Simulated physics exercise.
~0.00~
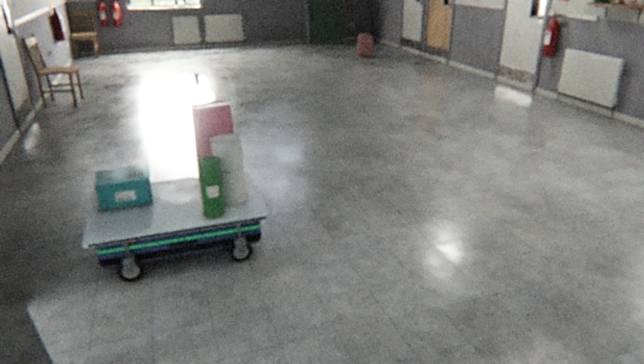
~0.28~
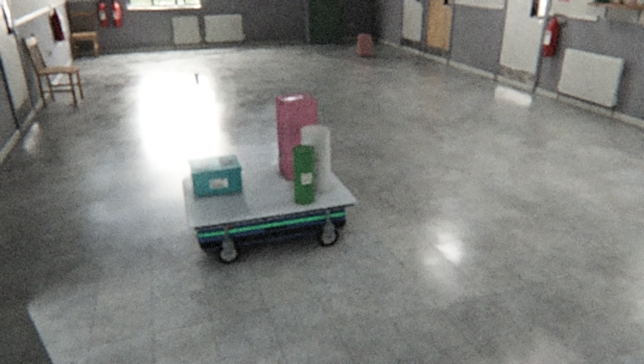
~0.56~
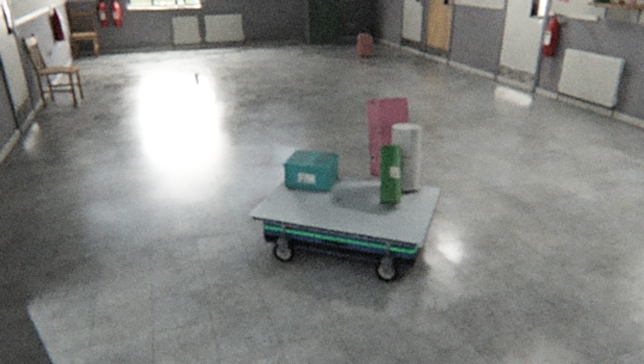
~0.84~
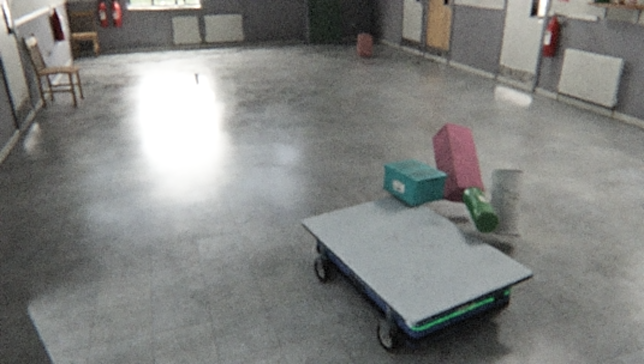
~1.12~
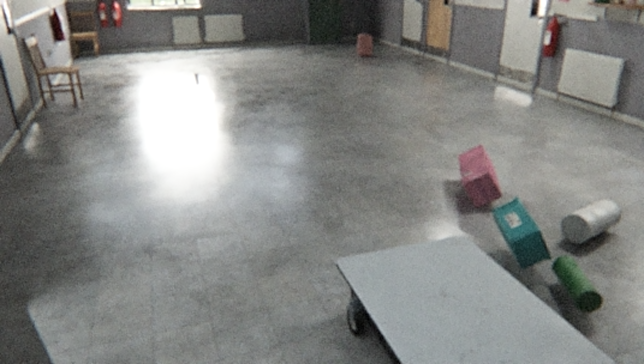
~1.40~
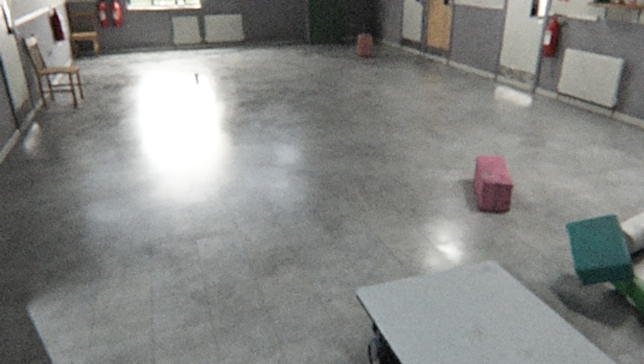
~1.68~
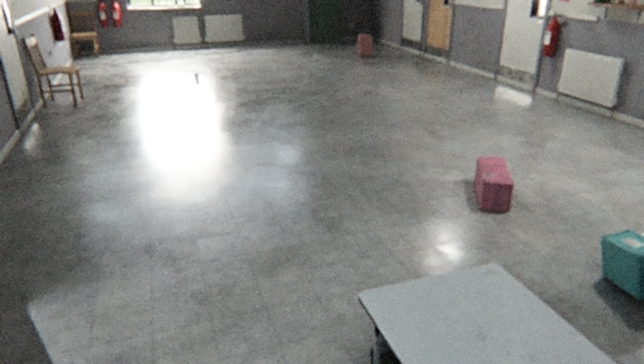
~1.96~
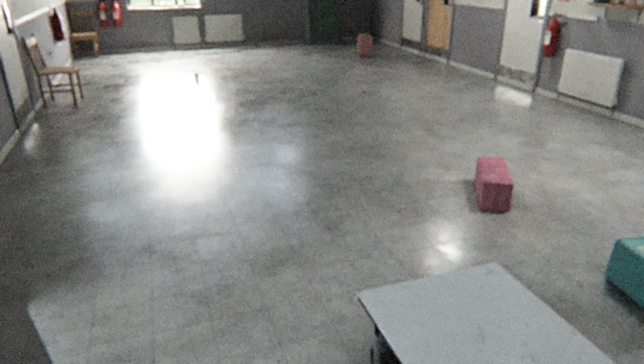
A low, flat cart rolls to the right across the shiny grey floor of a large hall, seen from above, with chairs at the far left and a red fire extinguisher on the right wall. On its pale deck stand a turquoise box at the left, a tall pink box, a white cylinder and a green cylinder. The cart swings round toward the viewer, and the load tips and slides off the far side. All four items tumble across the floor to the right. The cart stops at the bottom edge, the pink box lies still, the turquoise box settles at the right edge, and both cylinders are out of sight.
